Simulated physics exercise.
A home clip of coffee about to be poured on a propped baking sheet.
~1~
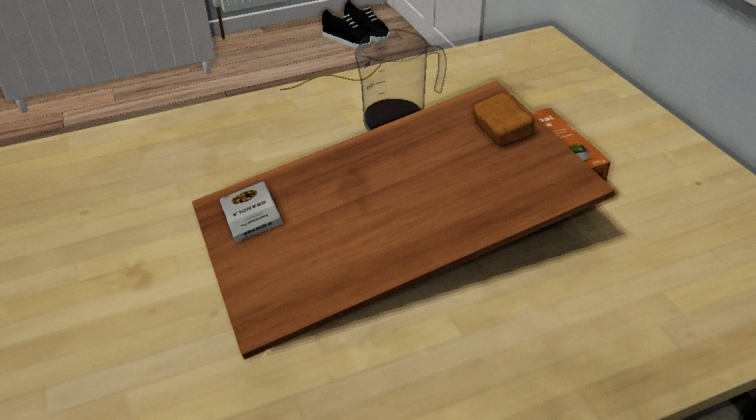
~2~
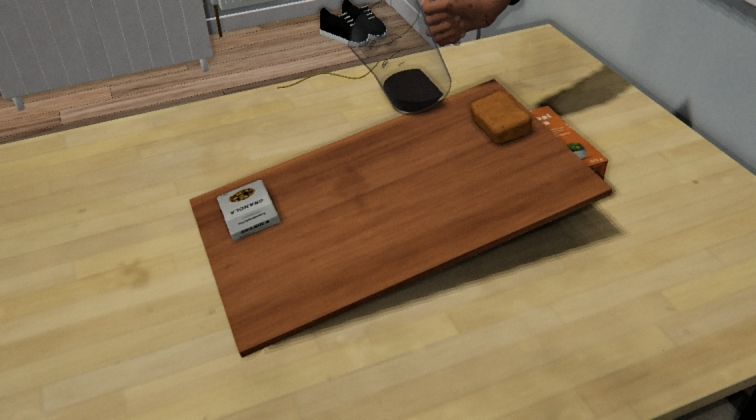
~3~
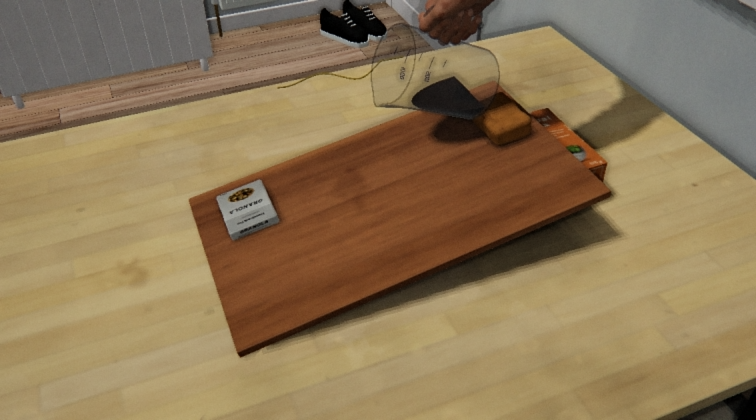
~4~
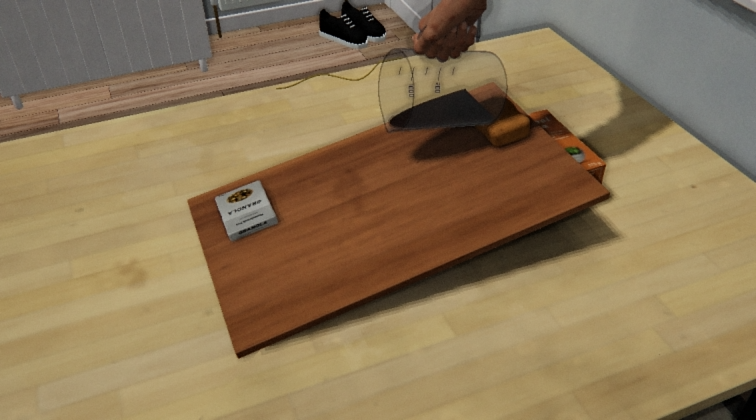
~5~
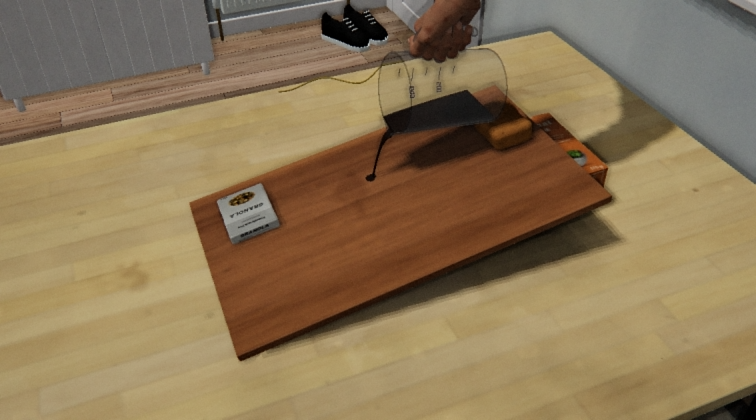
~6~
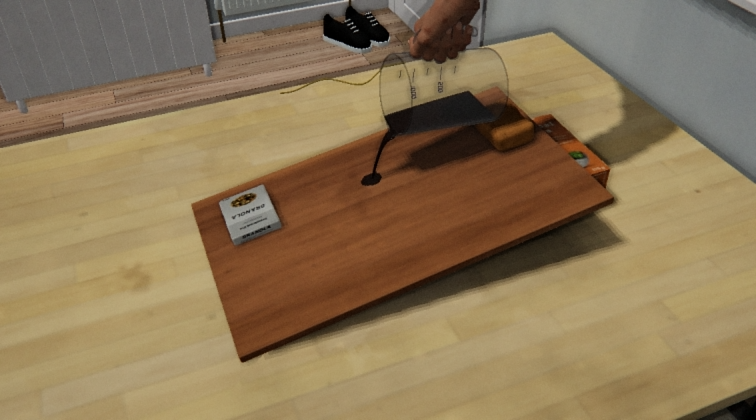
At first a clear jug holding a little dark liquid stands behind a propped brown board that slopes down to the left, with a small pouch and a bread roll on it. A hand lifts and tips the jug over the board, and a thin dark stream pours out, forming a small spot.
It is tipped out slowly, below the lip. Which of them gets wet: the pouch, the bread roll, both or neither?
Item by item: On the left the pouch - wet, on the right the bread roll - dry.
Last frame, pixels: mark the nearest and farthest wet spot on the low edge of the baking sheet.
It's wet from (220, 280) at the near side to (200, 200) at the far side.
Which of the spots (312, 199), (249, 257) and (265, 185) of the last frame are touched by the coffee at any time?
The first point ends up under the spill, the second under the spill, the third under the spill.
A moment on, it runs down to the left; the pouch is reached; the bread roll is untouched.
Further on, it runs down to the left and off the end; the pouch is reached; the bread roll is untouched.
When it is over, it runs down to the left and off the end; the pouch is reached; the bread roll is untouched.
